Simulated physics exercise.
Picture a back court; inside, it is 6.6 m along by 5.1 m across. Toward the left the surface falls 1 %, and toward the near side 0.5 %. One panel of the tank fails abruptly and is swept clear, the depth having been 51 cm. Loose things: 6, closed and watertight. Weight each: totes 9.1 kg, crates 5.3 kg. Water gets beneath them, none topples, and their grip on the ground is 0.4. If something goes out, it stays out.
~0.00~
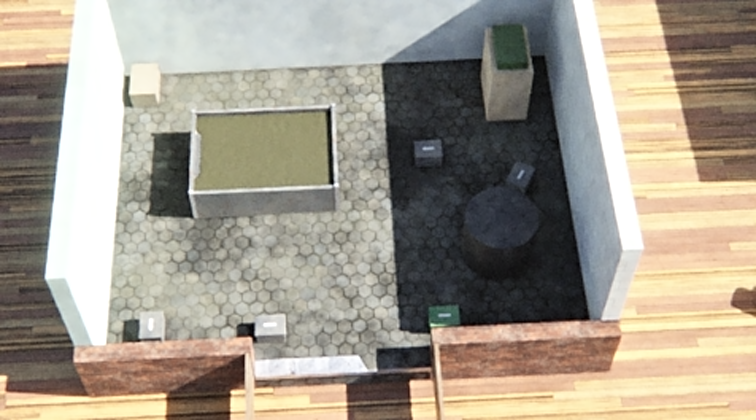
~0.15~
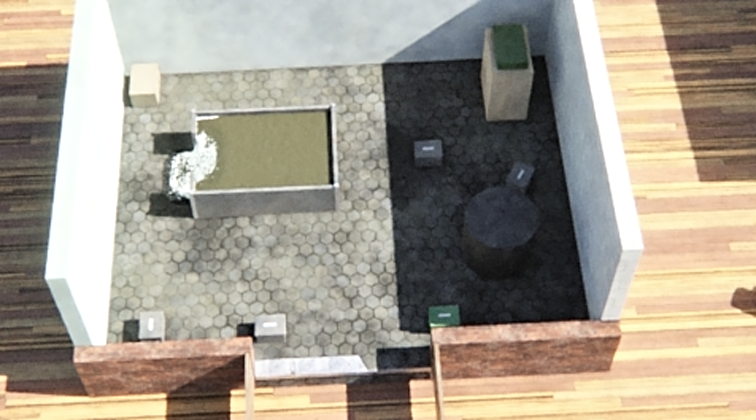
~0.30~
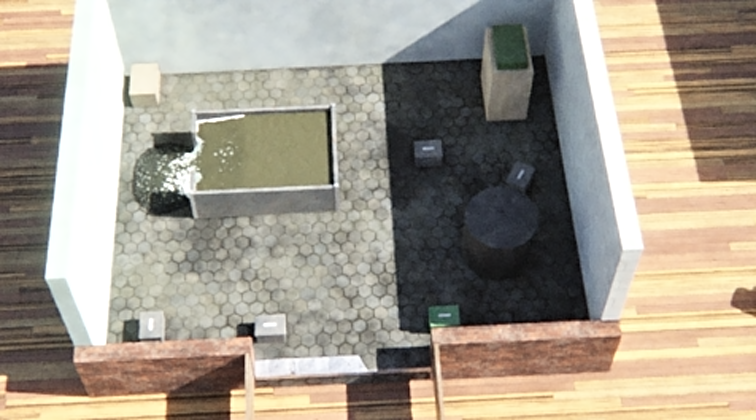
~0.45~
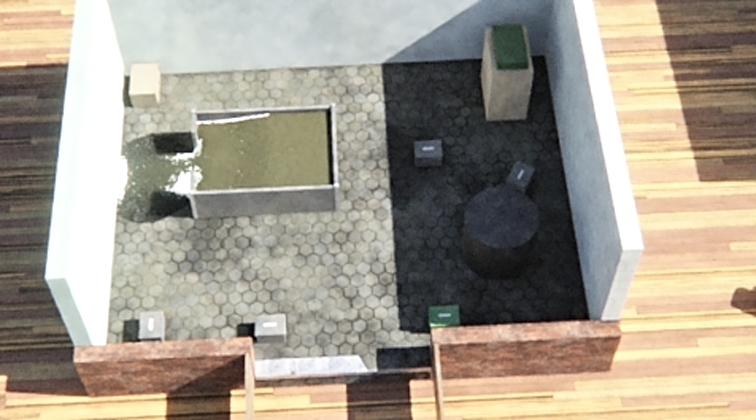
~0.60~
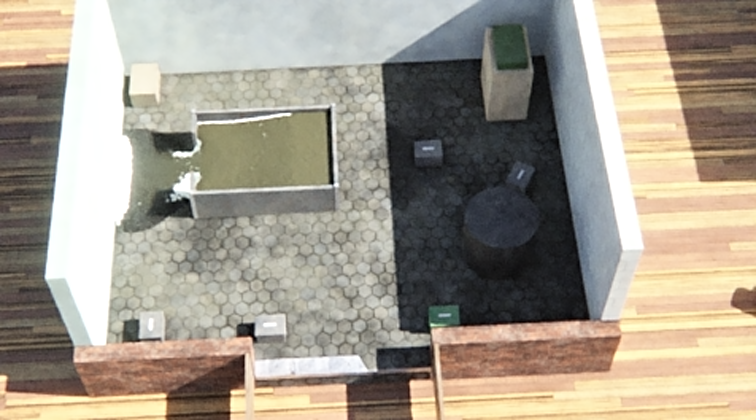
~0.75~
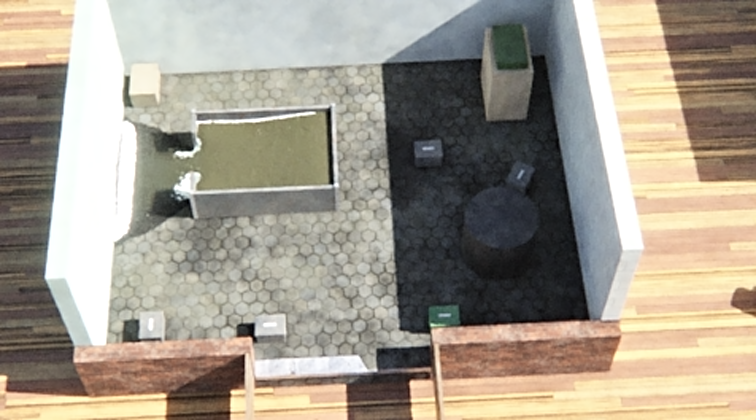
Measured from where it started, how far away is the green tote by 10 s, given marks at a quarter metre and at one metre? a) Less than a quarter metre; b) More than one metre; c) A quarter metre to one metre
Answer: A.
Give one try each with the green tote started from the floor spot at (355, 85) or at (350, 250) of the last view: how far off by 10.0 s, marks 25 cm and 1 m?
First it drifts a modest way, then it remains in place.
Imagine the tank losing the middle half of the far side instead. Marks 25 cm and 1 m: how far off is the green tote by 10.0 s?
So, for the green tote: It holds steady.
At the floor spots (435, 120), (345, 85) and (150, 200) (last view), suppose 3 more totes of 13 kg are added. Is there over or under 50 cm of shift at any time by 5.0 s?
Going through them in the order asked, they come out shy of the mark, shy of the mark and clear of the mark.
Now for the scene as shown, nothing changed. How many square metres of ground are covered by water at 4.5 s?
Near 21 m2 in all.
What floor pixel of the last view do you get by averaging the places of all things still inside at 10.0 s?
(425, 232).
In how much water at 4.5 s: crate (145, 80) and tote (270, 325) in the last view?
I'd estimate 4 cm for the first and 3 cm for the second.
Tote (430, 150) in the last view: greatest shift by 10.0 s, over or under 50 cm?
Below the mark.
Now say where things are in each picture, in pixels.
The green tote at (445, 316), on the bottom; water covers 2.8 m2; 0 of 6 have shifted, in the first frame.
The green tote at (445, 316) rests on the ground; 3.1 m2 under water; 0 of 6 have shifted, in the second frame.
The green tote at (445, 316) rests on the ground; 3.7 m2 under water; 0 of 6 have shifted, in the third frame.
The green tote at (445, 316), on the bottom; water covers 4.2 m2; 0 of 6 have shifted, in the fourth frame.
The green tote at (445, 316), on the bottom; water covers 4.4 m2; 0 of 6 have shifted, in the fifth frame.
The green tote at (445, 316), on the bottom; 4.6 m2 under water; 0 of 6 have shifted, in the sixth frame.
After 2.0 s the green tote is near (445, 316), 0.0 m from its start, aground; 0 of 6 are out; 0 afloat.
After 4.5 s the green tote is near (445, 316), 0.0 m from its start, aground; 0 of 6 are out; 1 afloat.
After 7.0 s the green tote is near (445, 316), 0.0 m from its start, aground; 0 of 6 are out; 0 afloat.
After 10.0 s the green tote is near (445, 316), 0.0 m from its start, aground; 0 of 6 are out; 1 afloat.
